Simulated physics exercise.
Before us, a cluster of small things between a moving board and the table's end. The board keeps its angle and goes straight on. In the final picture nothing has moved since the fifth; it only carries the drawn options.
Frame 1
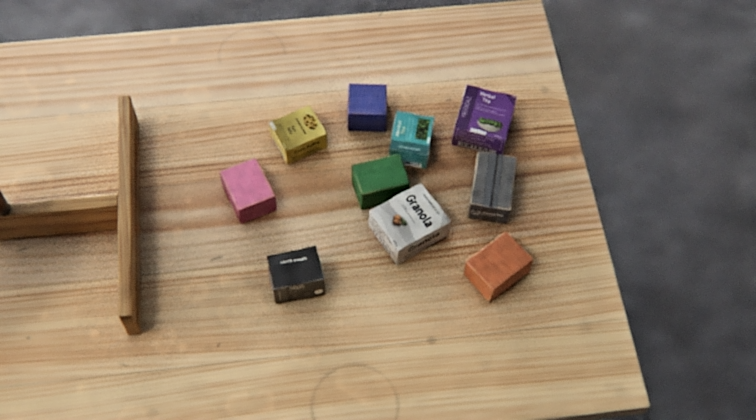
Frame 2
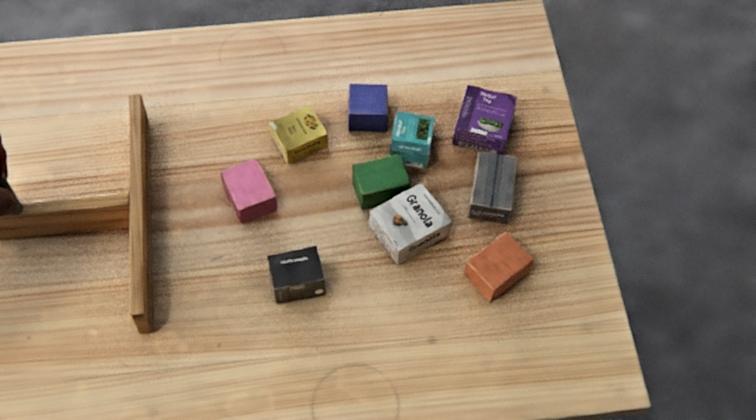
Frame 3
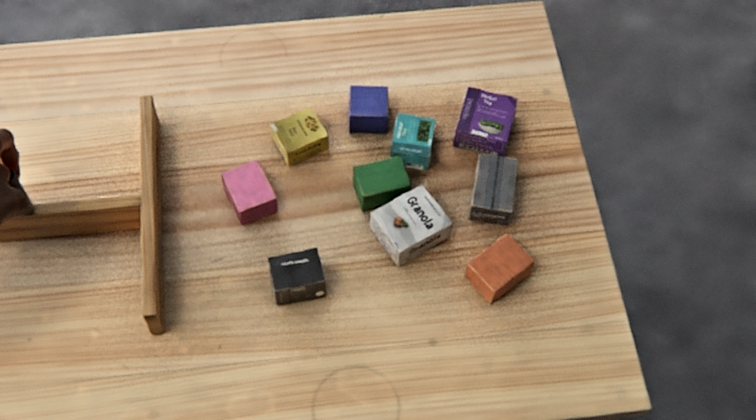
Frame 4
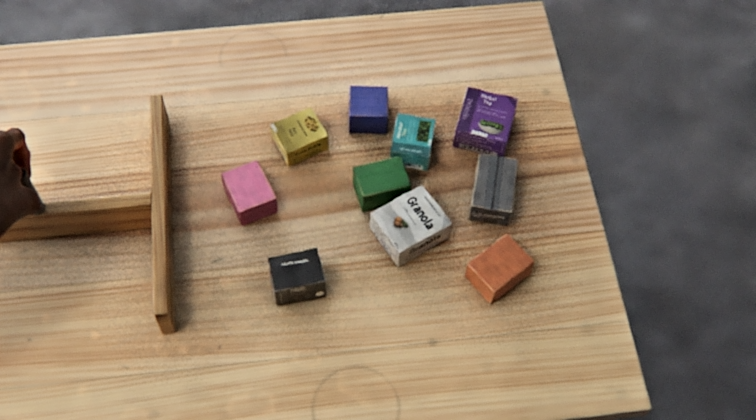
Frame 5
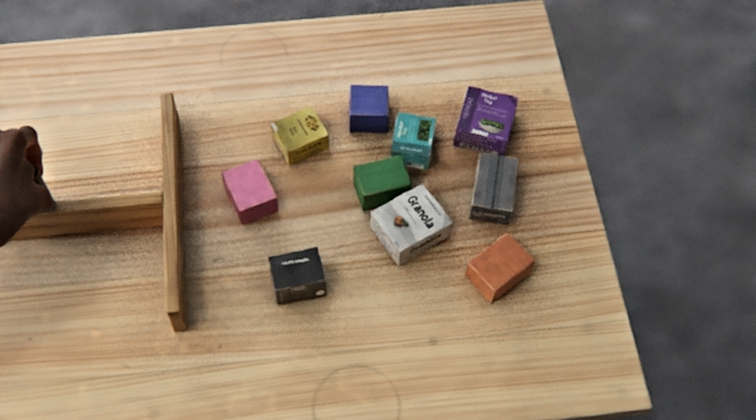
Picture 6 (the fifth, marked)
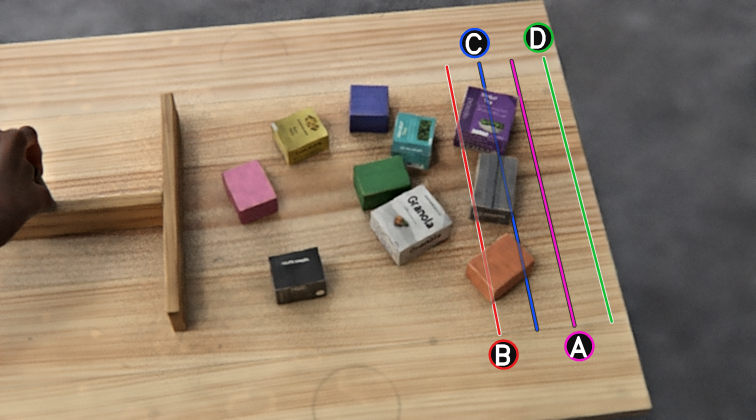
A hand slides a wooden board slowly right across the table toward small boxes and blocks.
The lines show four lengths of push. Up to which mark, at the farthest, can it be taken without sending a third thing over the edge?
C.
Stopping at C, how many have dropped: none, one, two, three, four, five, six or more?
In all, two.
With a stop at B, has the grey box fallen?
No.
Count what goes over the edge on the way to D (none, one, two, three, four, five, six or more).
Six or more.
On the marked copy, A at (541, 183); B at (471, 190); C at (506, 187); D at (575, 180).
Following C. Soon after the start, board (293, 184); black box (335, 273); yellow packet (318, 137).
Later, board (415, 172); purple packet (518, 112); grey box (527, 177).
In the end, board (506, 163); purple packet over the edge; grey box over the edge; two fallen.
As for the rest, A drops six; B is within the limit but short; D drops ten.
